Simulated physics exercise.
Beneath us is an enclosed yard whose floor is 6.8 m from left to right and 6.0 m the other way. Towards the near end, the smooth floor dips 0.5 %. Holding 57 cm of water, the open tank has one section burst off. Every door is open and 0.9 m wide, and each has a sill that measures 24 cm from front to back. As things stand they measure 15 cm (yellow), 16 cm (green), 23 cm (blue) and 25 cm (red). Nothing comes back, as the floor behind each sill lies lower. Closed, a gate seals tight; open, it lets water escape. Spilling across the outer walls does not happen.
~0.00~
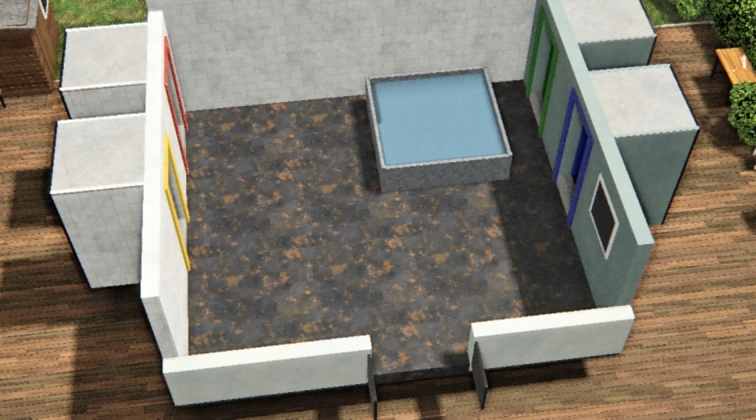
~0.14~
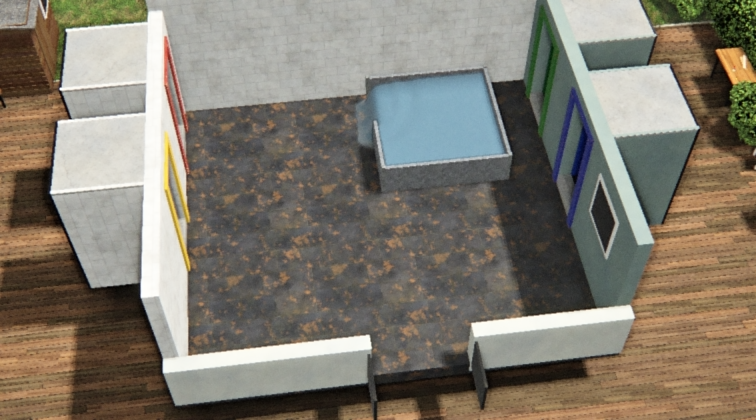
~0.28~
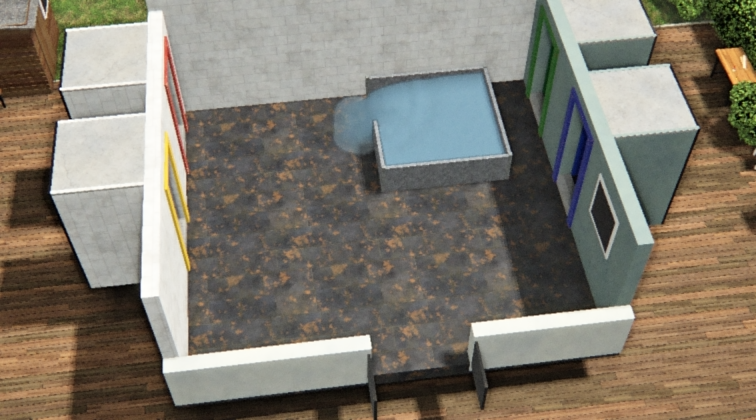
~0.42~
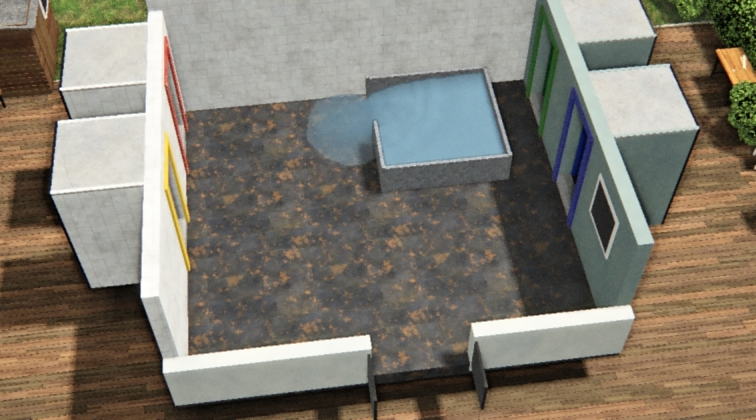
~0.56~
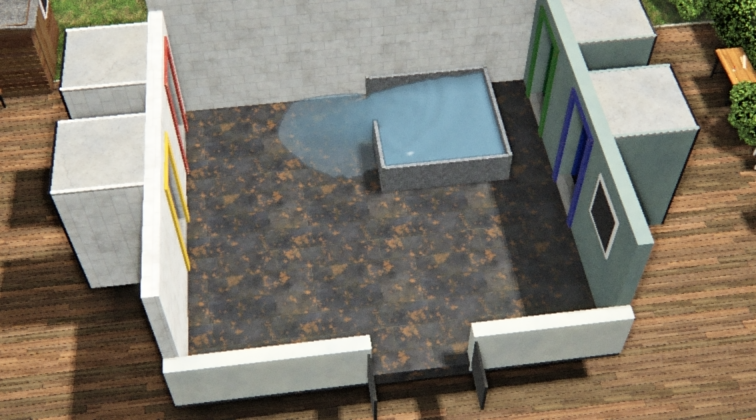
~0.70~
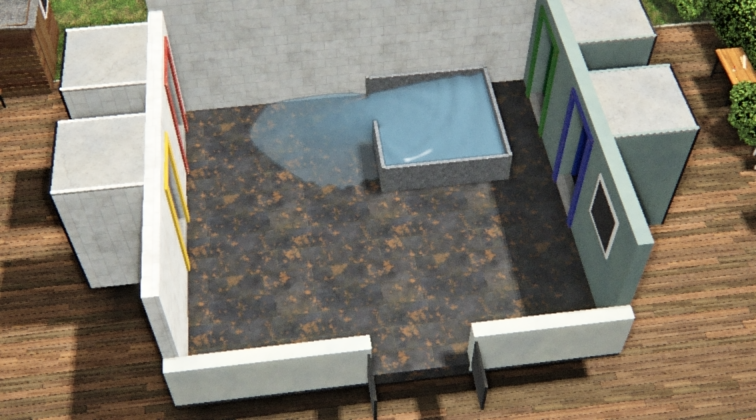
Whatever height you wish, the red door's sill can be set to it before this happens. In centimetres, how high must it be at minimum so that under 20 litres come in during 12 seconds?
At least 29 cm or so.
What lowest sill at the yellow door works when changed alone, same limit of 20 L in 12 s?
Yellow door, minimum about 8.0 cm.
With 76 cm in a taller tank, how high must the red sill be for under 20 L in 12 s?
Roughly 40 centimetres.
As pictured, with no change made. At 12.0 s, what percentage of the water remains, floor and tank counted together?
Around 92 percent is still there.
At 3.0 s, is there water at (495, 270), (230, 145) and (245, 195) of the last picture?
In the order asked: Untouched, soaked, soaked.
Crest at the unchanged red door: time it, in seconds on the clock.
At roughly 2.4 s.
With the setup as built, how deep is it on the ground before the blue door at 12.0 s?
Lab note: Depth approx. 8.0 cm.
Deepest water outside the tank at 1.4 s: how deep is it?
About 34 cm at most.
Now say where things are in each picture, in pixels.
In the first picture, still water, 57 cm deep, in the open tank at (436, 118); the red door at (177, 114) is dry.
In the second picture, the gap is at (373, 117), the front 0.2 m out at (364, 144); the back of the open tank holds 57 cm.
In the third picture, the front is at (338, 139), 0.7 m from the gap at (373, 117); 0.8 m2 of floor is wet, 57 cm left at the back.
In the fourth picture, the gap is at (373, 118), the front 1.2 m out at (313, 142); the back of the open tank holds 57 cm.
In the fifth picture, the gap is at (373, 117), the front 1.7 m out at (284, 140); the back of the open tank holds 57 cm.
In the sixth picture, the gap is at (373, 117), the front 2.3 m out at (256, 140); the back of the open tank holds 57 cm; 1.3 m in a straight line remain to the red door at (177, 114).
After 1.4 s water covers 20 % of the floor, deepest (34 cm) near (186, 113); 17 cm at the red door, 0 litres in over its 25 cm sill.
After 3.0 s water covers 30 % of the floor, deepest (34 cm) near (187, 147); 33 cm at the red door, 32 litres in over its 25 cm sill.
After 12.0 s water covers 95 % of the floor, deepest (12 cm) near (189, 383); 7 cm at the red door, 47 litres in over its 25 cm sill.
At the red door as built, the water arrived by 1.2 s and peaked near 36 cm at 2.4 s.
Run again over the same 12 s with other heights there, 47 litres in over 25 cm, 4 litres over 33.5 cm. The limit of 20 litres is kept from about 29 cm up.
